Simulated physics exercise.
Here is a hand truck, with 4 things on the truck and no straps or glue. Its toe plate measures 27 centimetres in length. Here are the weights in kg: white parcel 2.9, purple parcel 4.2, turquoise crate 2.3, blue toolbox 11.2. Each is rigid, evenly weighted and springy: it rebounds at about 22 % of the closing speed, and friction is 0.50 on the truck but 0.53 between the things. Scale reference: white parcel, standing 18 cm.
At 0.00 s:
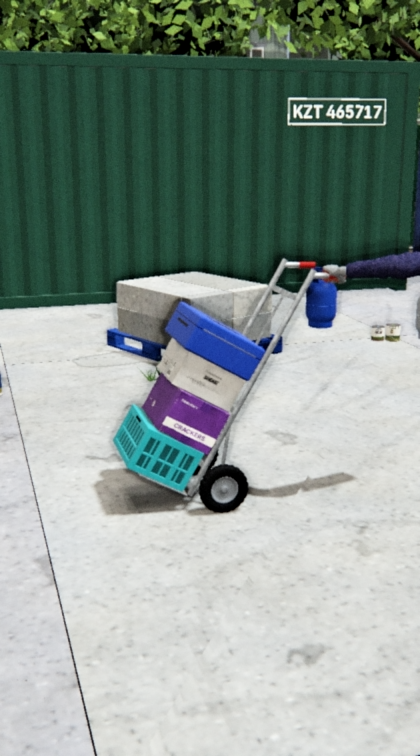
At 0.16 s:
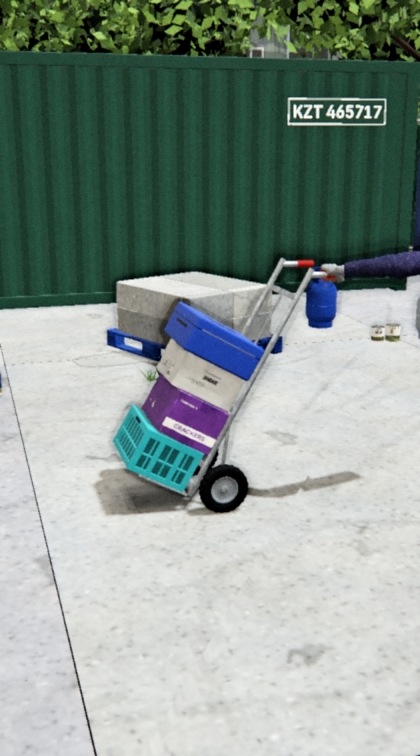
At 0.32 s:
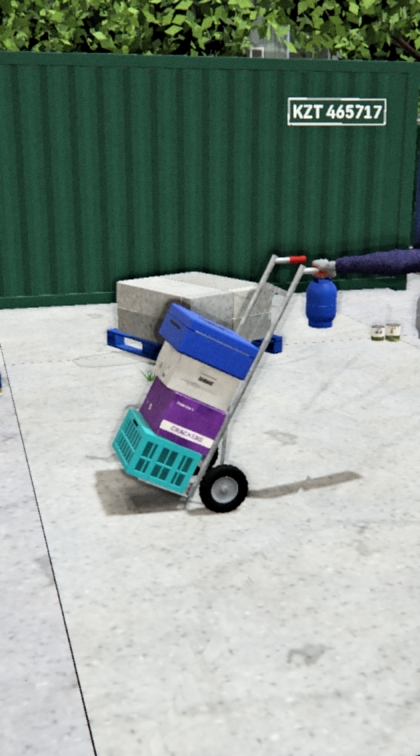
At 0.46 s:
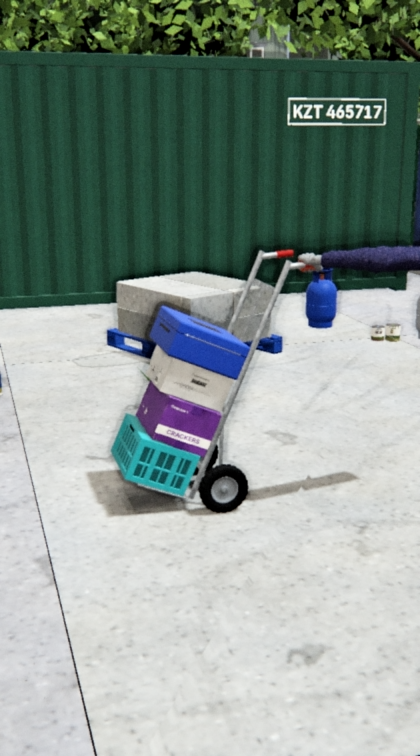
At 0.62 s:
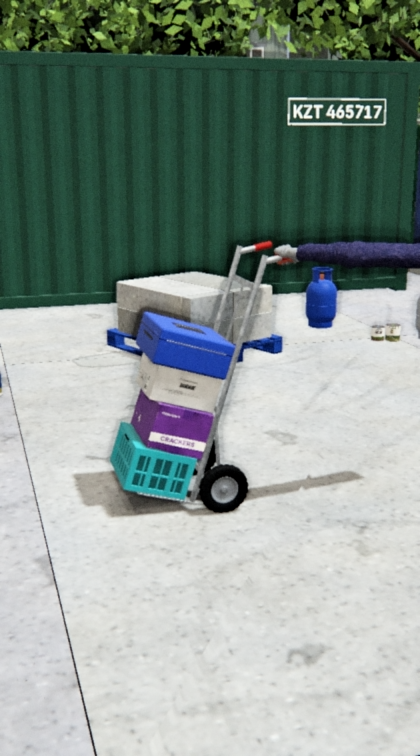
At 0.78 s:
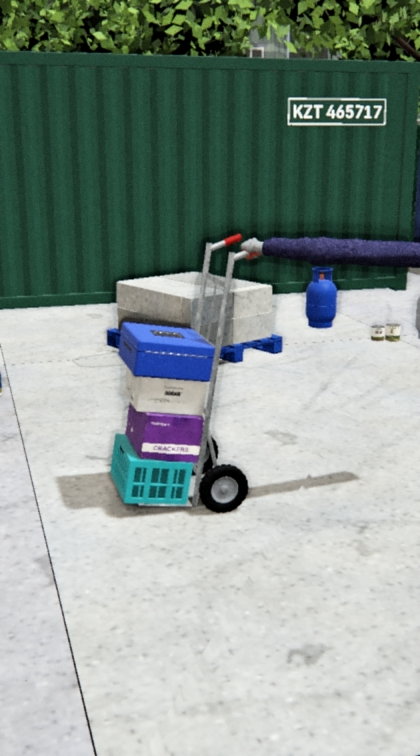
An arm in a dark sleeve pushed the handle of a hand truck leftward, swinging its leaning stack of blue, white, purple and turquoise boxes nearly upright while the wheels stayed in place.
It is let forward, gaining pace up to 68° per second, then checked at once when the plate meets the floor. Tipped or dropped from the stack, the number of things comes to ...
... three or more.
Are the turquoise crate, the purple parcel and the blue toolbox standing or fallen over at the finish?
Final state - turquoise crate: Remains on its base; purple parcel: Goes over; blue toolbox: Goes over.
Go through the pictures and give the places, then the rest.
Leaning back 30°; white parcel (200, 373); purple parcel (185, 411), in the first frame.
Leaning back 29°; turquoise crate (157, 447); blue toolbox (213, 341), in the second frame.
Leaning back 27°; turquoise crate (155, 450); blue toolbox (207, 341), in the third frame.
Leaning back 23°; turquoise crate (154, 454); blue toolbox (198, 342), in the fourth frame.
Leaning back 17°; turquoise crate (152, 460); blue toolbox (184, 345), in the fifth frame.
Leaning back 9°; white parcel (164, 387); purple parcel (163, 426), in the sixth frame.
Around 1.18 s, truck upright; white parcel tipped 14° against what carries it near (126, 396); purple parcel tipped 14° against what carries it near (141, 432); blue toolbox tipped 14° against what carries it.
Around 1.68 s, truck upright; white parcel and blue toolbox now dropped from the stack; purple parcel tipped 66° against what carries it near (119, 426).
Around 1.88 s, truck upright; purple parcel on its side near (94, 443).
Around 2.18 s, truck upright; purple parcel now dropped from the stack.
Finally (3.0 s), dropped from the stack, white parcel, purple parcel and blue toolbox; turquoise crate still in place (within 10 cm). Final places as that camera would see them, purple parcel near (64, 488).
